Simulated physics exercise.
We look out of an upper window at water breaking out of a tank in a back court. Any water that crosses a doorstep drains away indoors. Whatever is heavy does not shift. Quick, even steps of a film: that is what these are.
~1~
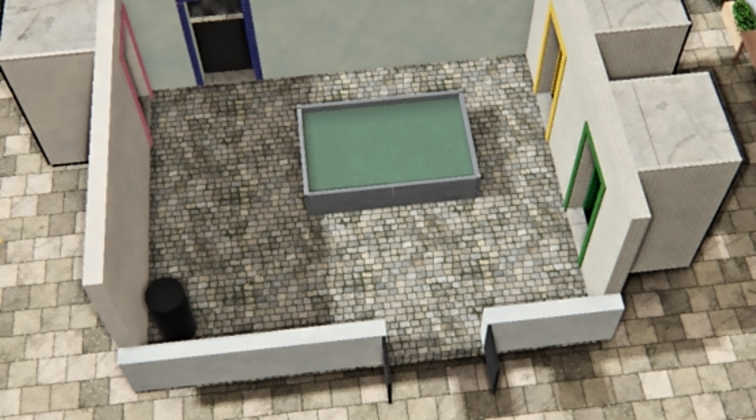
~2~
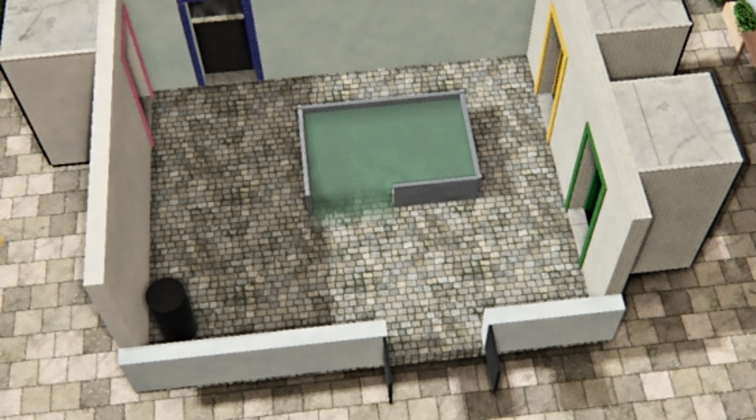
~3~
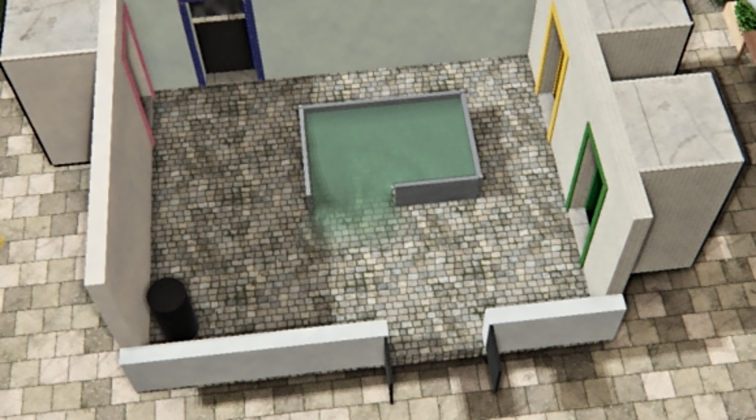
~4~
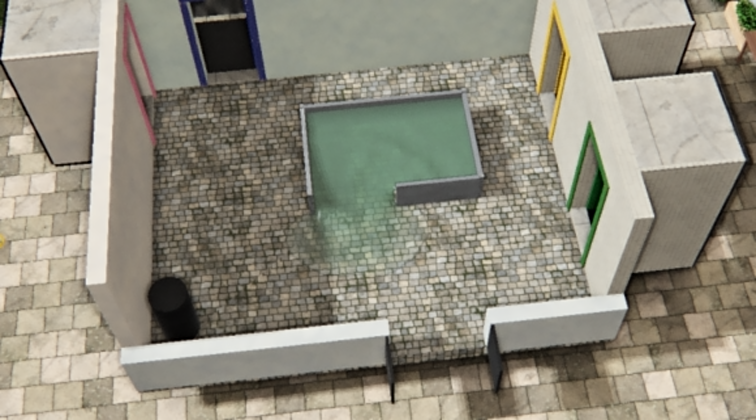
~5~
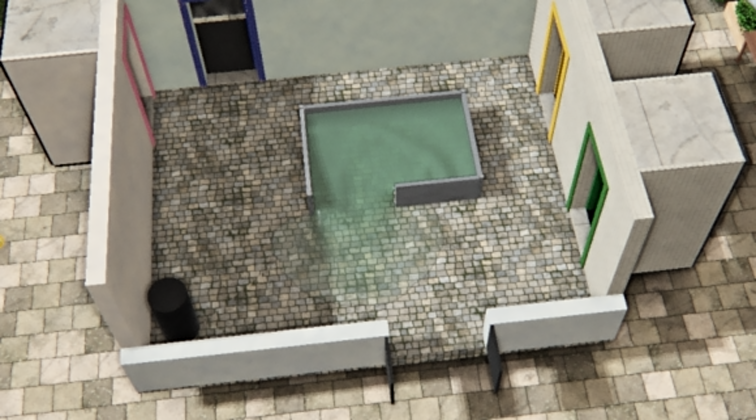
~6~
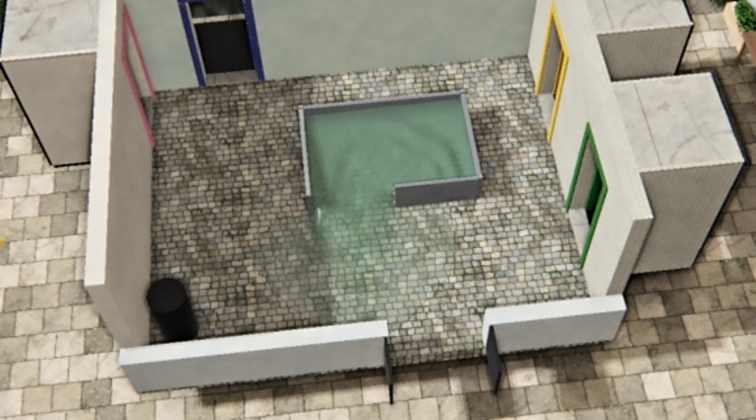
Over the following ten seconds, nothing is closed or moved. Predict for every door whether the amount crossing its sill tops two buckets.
At the end, the green door is going to allow two buckets or less; the pink door is going to allow two buckets or less; the blue door is going to allow over two buckets; the yellow door is going to allow two buckets or less.
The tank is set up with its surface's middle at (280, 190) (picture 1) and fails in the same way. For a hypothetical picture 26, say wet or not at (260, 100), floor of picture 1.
Result for the spot: Still unsoaked.
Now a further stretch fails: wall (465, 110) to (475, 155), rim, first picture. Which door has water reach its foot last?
I say the door marked pink.
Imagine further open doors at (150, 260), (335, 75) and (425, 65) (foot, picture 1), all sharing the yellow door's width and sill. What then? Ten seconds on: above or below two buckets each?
Well, the first breaks the limit, the next remains within bounds, and the last remains within bounds.
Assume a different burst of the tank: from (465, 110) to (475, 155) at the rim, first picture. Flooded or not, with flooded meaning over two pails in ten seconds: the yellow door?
As I see it, the yellow door surpasses the limit.
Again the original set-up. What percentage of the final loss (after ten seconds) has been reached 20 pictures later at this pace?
Estimated share: Close to 40 %.
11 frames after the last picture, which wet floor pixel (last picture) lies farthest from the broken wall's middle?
The front should reach about (150, 368).
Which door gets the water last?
My answer: The door marked yellow.
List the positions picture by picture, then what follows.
In the first picture, the tank at (386, 144) is whole and still.
In the second picture, the front is at (312, 220), out from the gap at (352, 204).
In the third picture, water pours out at (353, 204) and has run to (306, 234).
In the fourth picture, the front is at (386, 269), out from the gap at (355, 203).
In the fifth picture, water pours out at (354, 204) and has run to (389, 297).
In the sixth picture, the front is at a hidden place, out from the gap at (353, 204).
A moment on, water covers 25 % of the floor; the green door not reached, the pink door not reached, the blue door not reached, the yellow door not reached.
Next, water covers 30 % of the floor; the green door not reached, the pink door not reached, the blue door not reached, the yellow door not reached.
Then, water covers 35 % of the floor; the green door not reached, the pink door not reached, the blue door not reached, the yellow door not reached.
Later, water covers 65 % of the floor; the green door wet at the sill, nothing in, the pink door wet at the sill, nothing in, the blue door under two buckets in, the yellow door not reached.
In the end, water covers 95 % of the floor; the green door wet at the sill, nothing in, the pink door under two buckets in, the blue door over two buckets in, the yellow door wet at the sill, nothing in.
